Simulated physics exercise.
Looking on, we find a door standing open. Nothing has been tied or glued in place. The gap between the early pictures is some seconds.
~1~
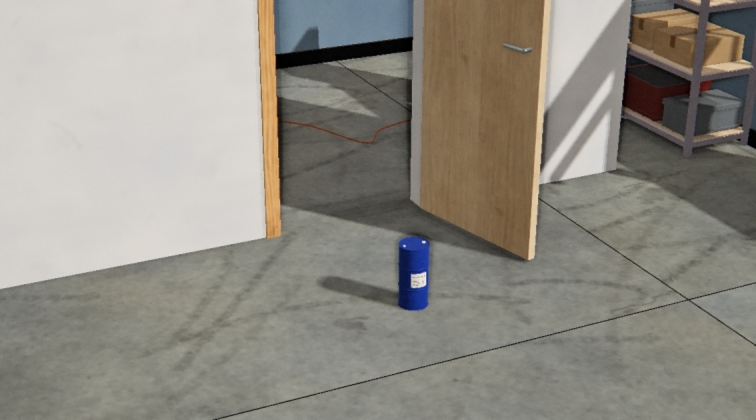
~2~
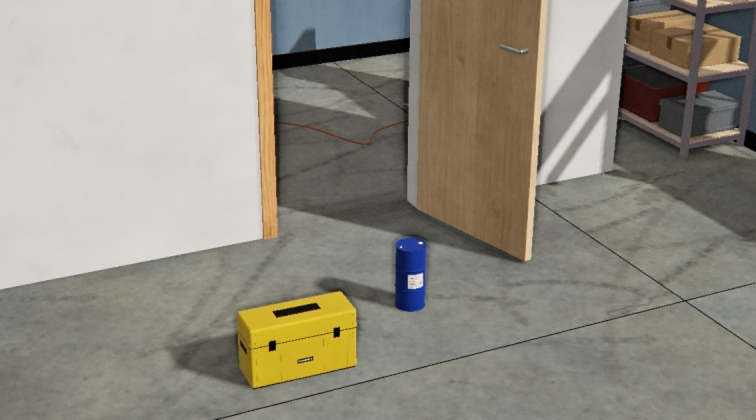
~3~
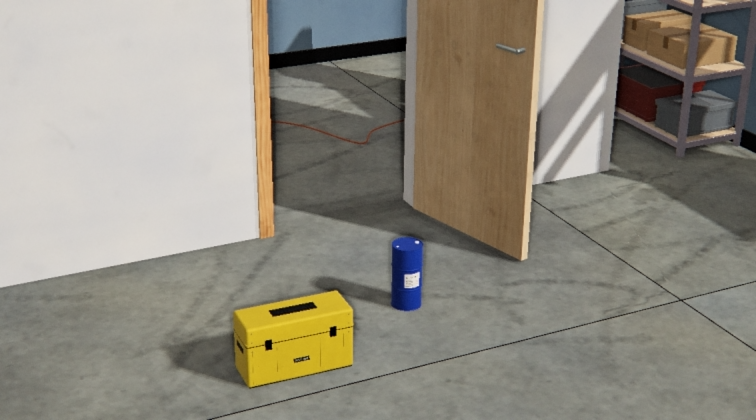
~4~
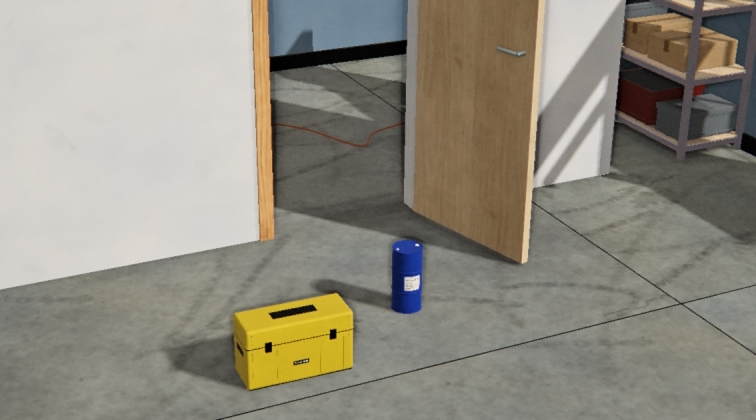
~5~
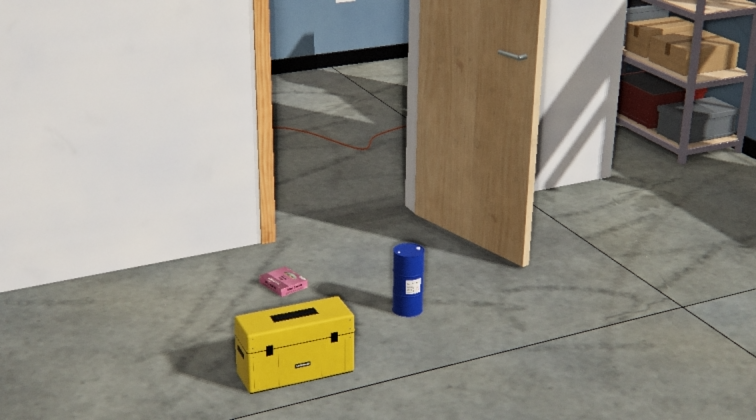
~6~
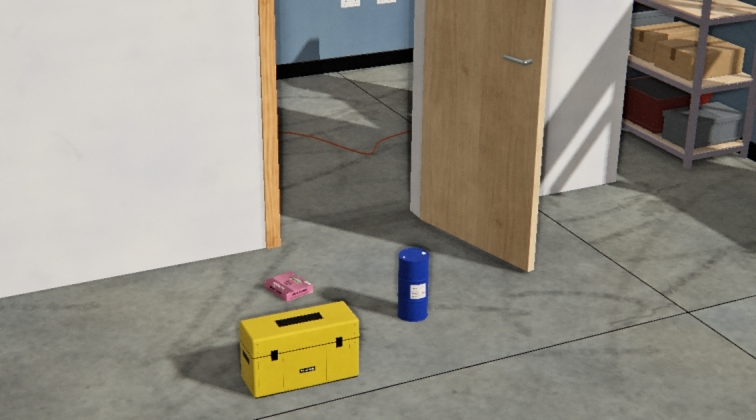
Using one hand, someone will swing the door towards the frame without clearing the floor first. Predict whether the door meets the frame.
My guess is the door will end up fully home.
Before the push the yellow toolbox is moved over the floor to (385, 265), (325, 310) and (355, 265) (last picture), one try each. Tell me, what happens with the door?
Well, on the first try it is held back, on the second it makes it all the way, and on the third it is held back.
Then, 0.60 s later than the last frame, door at 83°.
Then, 1.10 s later than the last frame, door at 48°.
Then, 1.60 s later than the last frame, door at 13°.
When it is over, door at 0°; all 3 as before. End places, in pixels of the last picture, pink packet near (289, 286).
